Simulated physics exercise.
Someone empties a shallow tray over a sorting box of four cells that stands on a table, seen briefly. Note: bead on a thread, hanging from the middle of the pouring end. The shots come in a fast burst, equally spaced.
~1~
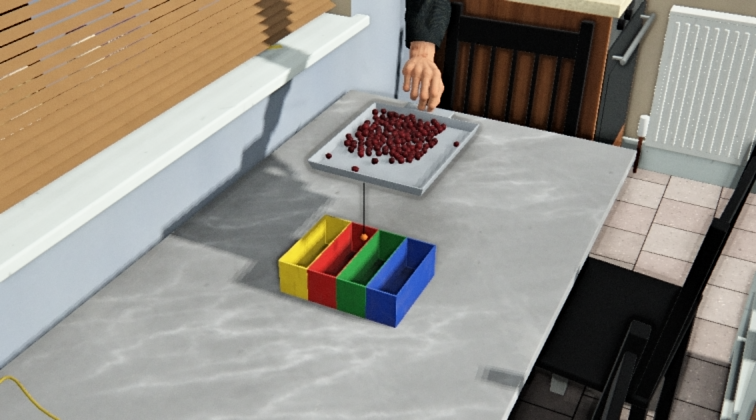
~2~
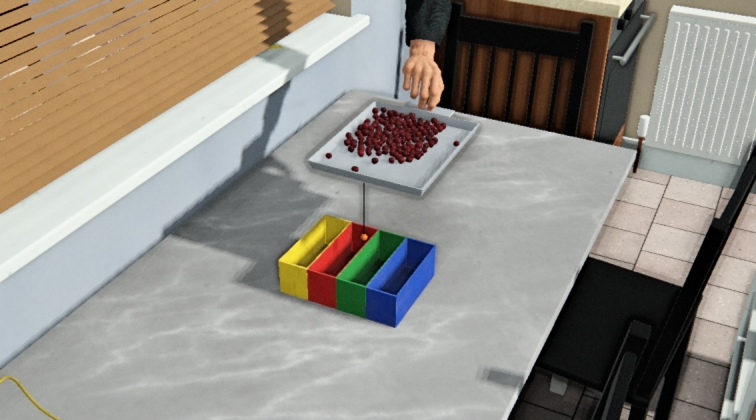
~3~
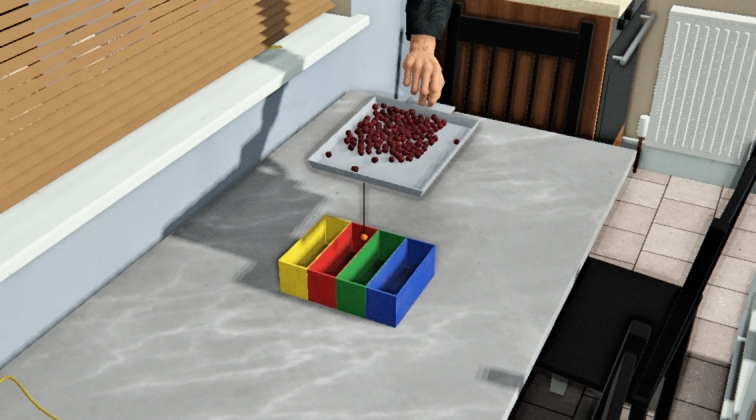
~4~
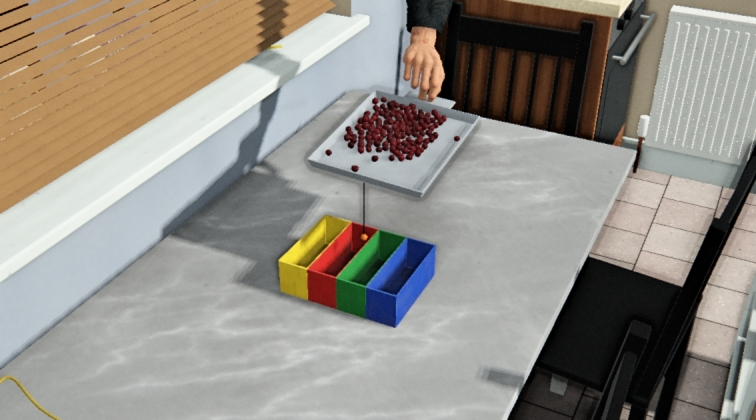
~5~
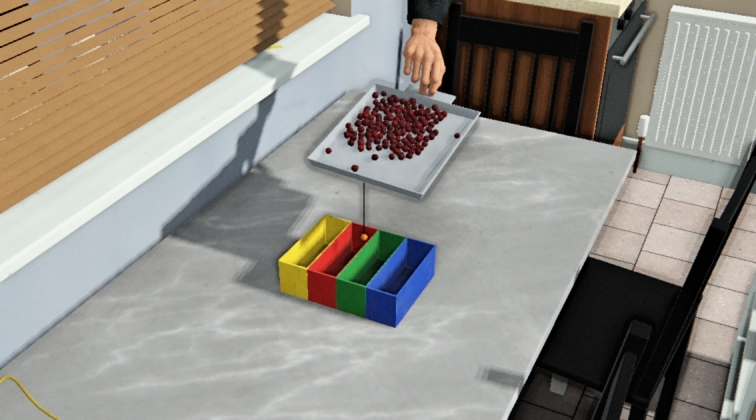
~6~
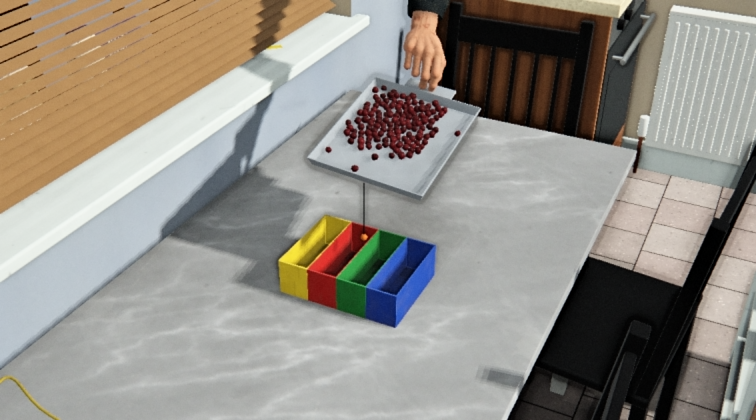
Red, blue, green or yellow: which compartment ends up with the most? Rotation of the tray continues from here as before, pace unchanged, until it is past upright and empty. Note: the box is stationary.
The blue one.
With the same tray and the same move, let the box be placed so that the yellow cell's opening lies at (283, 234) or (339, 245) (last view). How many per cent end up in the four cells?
Close to 10 in a hundred, followed by close to 100 in a hundred.
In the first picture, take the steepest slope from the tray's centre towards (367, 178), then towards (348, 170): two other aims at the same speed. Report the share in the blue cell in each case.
I'd say roughly 20 percent with the first slope, 0 percent with the other.
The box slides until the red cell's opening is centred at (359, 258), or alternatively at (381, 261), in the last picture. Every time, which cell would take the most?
In the first case it's the blue one, in the second it's the green one.
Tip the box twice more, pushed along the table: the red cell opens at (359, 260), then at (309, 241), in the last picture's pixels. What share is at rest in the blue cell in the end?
Some 50 percent in the first case, 10 percent in the second.
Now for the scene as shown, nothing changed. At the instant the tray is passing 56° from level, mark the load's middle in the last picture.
Somewhere near pixel (402, 173).
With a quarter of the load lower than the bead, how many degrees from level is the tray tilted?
It's turned some 75 degrees by then.
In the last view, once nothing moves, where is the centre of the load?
Around (400, 297).
Soon after the last picture, tray tipped steeply; most on the tray; a small part in the blue cell; a stray few in the green cell; a small part falling or outside the box.
A little later, tray tipped right over; a stray few on the tray; about half in the blue cell; a small part in the green cell; a stray few in the yellow cell; about a third falling or outside the box.
Later still, tray tipped past a quarter turn; about two thirds in the blue cell; a small part in the green cell; a stray few in the yellow cell; about a quarter falling or outside the box.
At rest, tray tipped past a quarter turn; about two thirds in the blue cell; a small part in the green cell; a stray few in the yellow cell; none in the red cell; about a quarter outside the box.
